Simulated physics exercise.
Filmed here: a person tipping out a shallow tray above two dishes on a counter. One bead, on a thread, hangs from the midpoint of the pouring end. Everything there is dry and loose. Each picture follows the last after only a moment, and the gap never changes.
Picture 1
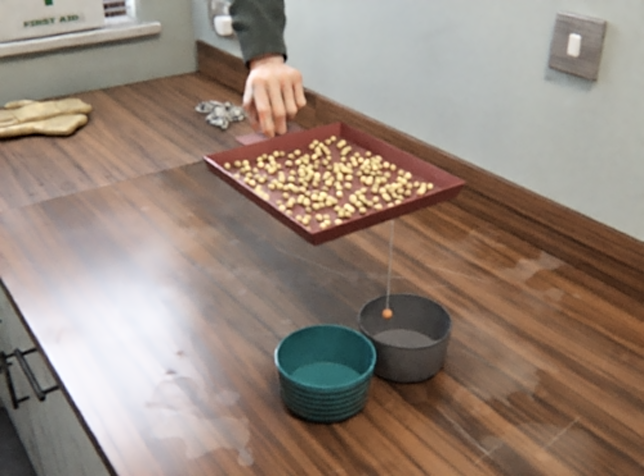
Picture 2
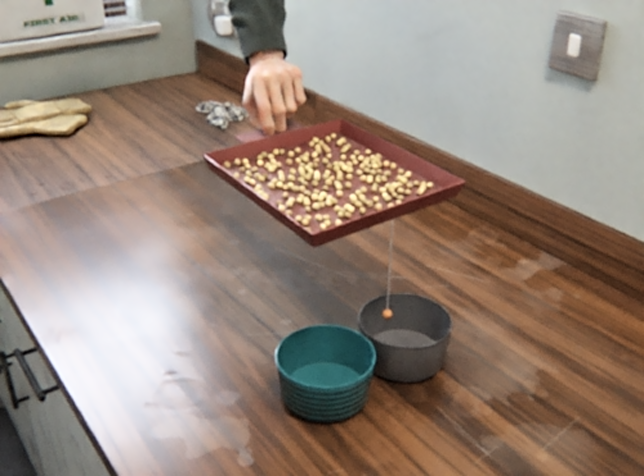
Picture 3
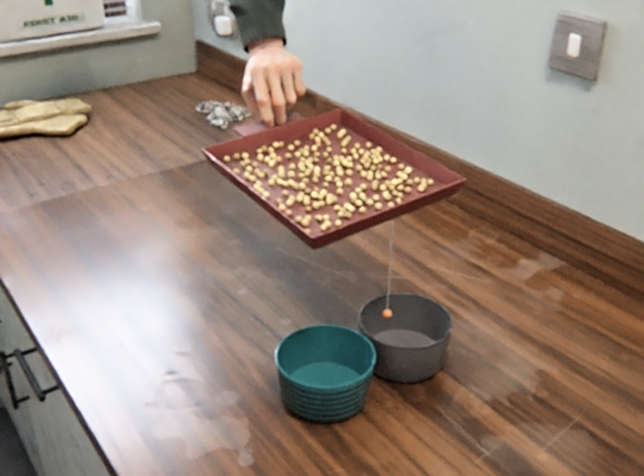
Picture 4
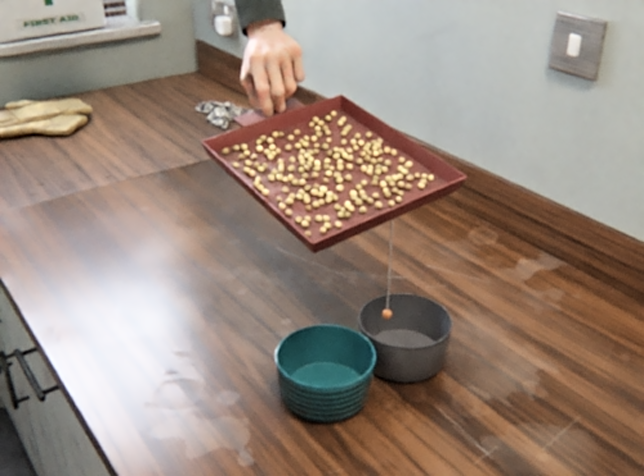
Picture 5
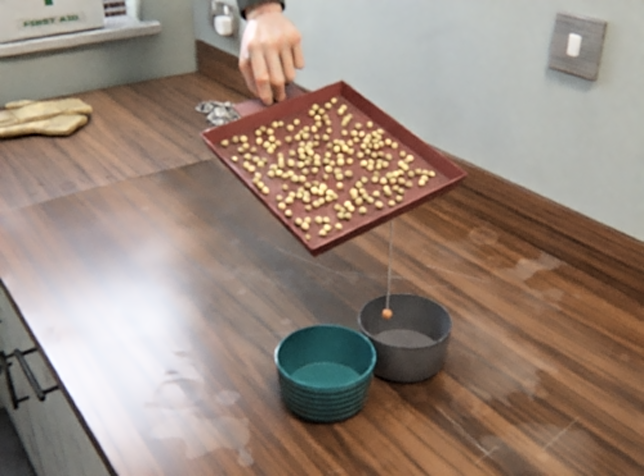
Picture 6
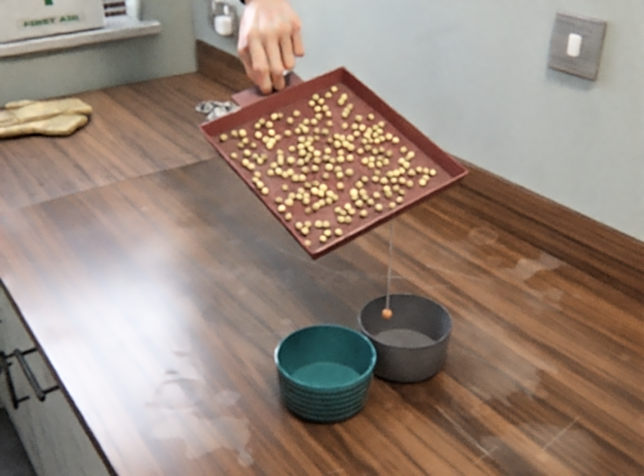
A hand gradually tilts a red tray of soya beans above two dishes on a counter.
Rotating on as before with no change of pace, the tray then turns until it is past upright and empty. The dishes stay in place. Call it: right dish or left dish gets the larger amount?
Left dish.
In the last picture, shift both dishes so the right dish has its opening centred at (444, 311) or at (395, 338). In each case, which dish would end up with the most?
For the first position it is the one at left; for the second, the one at left.
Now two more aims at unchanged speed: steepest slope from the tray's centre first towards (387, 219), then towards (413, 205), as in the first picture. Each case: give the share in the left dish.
Respectively close to 20 and 0 in a hundred.
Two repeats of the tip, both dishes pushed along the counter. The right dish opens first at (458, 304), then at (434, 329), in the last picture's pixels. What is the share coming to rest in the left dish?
You'd get near 0 per cent and afterwards near 60 per cent.
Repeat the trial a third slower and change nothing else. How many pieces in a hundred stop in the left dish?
About 100 per cent.
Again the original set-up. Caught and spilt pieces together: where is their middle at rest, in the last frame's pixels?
Once nothing moves, the middle sits near (321, 391).
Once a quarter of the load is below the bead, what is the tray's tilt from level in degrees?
Near 75 degrees.
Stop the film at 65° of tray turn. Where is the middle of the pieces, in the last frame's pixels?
Roughly at (327, 251).
Just after the last frame, tray tipped steeply; the larger part on the tray; about a tenth in the left dish; just a few outside both; about a tenth in the air.
A moment on, tray tipped past a quarter turn; about a tenth on the tray; the larger part in the left dish; about a tenth outside both; about a tenth in the air.
Further on, tray tipped past a quarter turn; almost all in the left dish; about a tenth outside both.
When it is over, tray tipped past a quarter turn; almost all in the left dish; not one in the right dish; about a tenth outside both.
